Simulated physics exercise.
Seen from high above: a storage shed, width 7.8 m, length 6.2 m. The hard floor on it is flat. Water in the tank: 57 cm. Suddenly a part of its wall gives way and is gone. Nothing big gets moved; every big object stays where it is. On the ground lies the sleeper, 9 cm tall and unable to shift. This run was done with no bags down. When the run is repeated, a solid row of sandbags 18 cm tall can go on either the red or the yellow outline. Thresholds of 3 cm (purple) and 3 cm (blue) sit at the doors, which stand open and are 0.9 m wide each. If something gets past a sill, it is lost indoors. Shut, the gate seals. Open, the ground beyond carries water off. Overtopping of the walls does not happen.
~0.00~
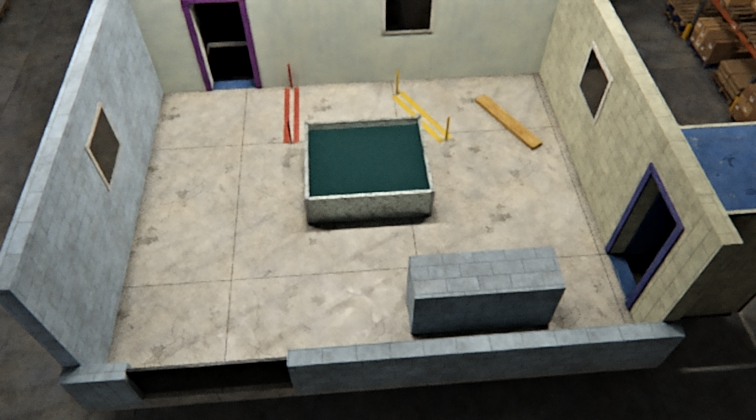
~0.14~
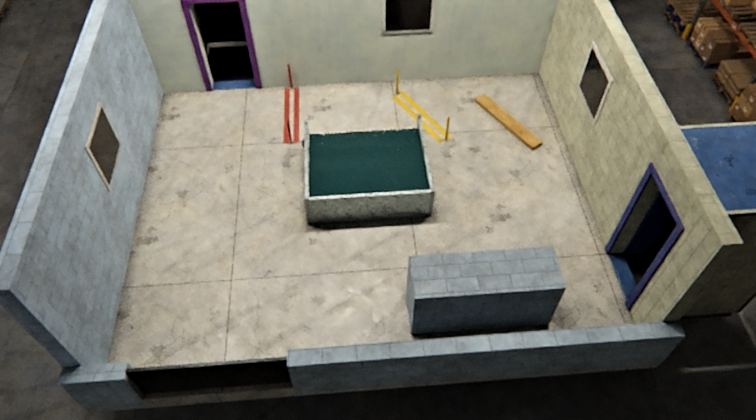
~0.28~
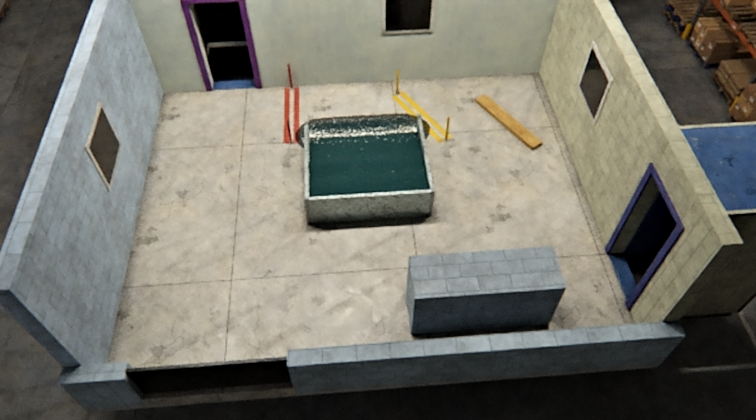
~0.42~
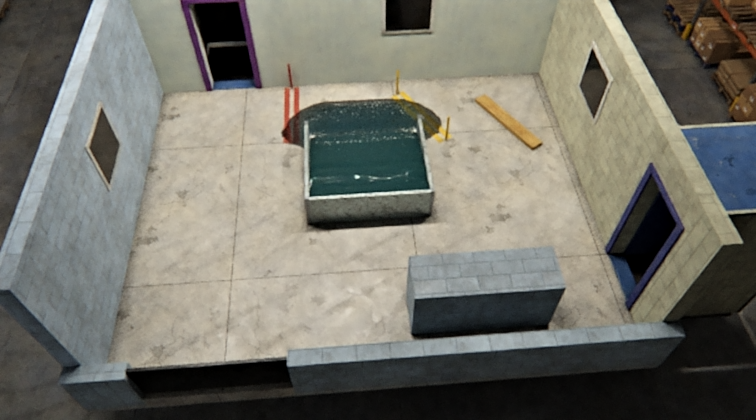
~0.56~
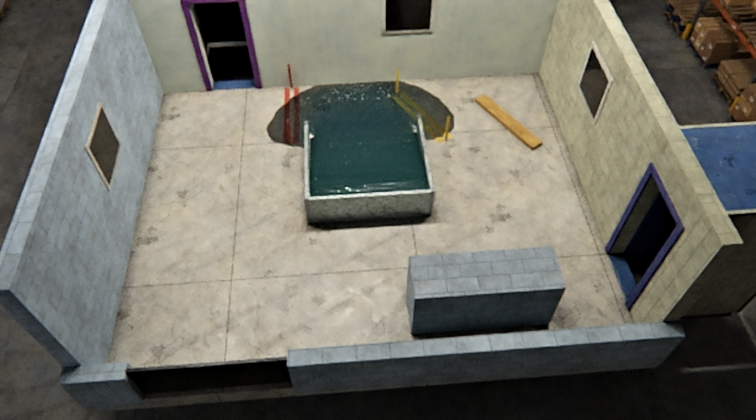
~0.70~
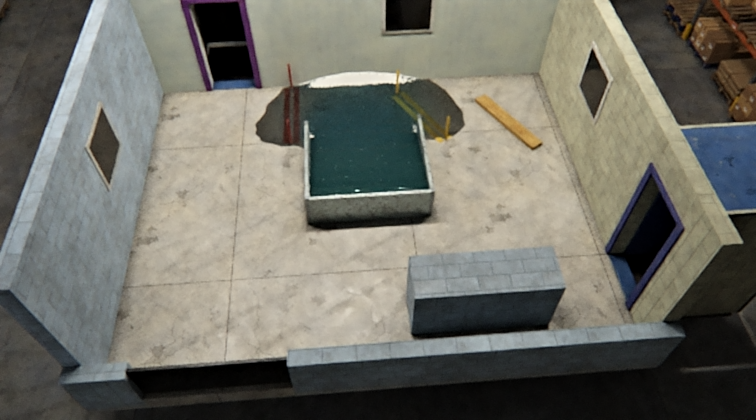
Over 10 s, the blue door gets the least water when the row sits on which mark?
When it sits on the yellow mark.
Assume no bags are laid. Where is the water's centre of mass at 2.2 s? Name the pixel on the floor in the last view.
Roughly (362, 123).
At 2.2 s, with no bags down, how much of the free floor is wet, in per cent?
Roughly 25 per cent of the floor is wet.
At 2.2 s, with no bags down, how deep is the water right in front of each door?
So purple stands at 10 cm, while blue stands at 0 cm.
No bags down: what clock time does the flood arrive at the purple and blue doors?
Times - purple 1.2 s, blue 4.0 s.
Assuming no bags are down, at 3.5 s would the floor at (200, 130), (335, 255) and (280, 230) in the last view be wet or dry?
One by one, I'd say swamped, spared and spared.
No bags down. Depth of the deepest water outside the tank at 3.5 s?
24 cm.
After 1.4 s water covers 15 % of the floor and is deepest (40 cm) near (358, 92) in the run without bags; in at the blue door, 0 L with no bags, 0 L with the row on red, 0 L on yellow.
After 2.2 s water covers 25 % of the floor and is deepest (31 cm) near (357, 86) in the run without bags; in at the blue door, 0 L with no bags, 0 L with the row on red, 0 L on yellow.
After 3.5 s water covers 40 % of the floor and is deepest (24 cm) near (538, 82) in the run without bags; in at the blue door, 0 L with no bags, 0 L with the row on red, 0 L on yellow.
After 6.0 s water covers 75 % of the floor and is deepest (14 cm) near (589, 348) in the run without bags; in at the blue door, 1 L with no bags, 3 L with the row on red, 0 L on yellow.
After 10.0 s water covers 100 % of the floor and is deepest (10 cm) near (345, 367) in the run without bags; in at the blue door, 25 L with no bags, 50 L with the row on red, 4 L on yellow.
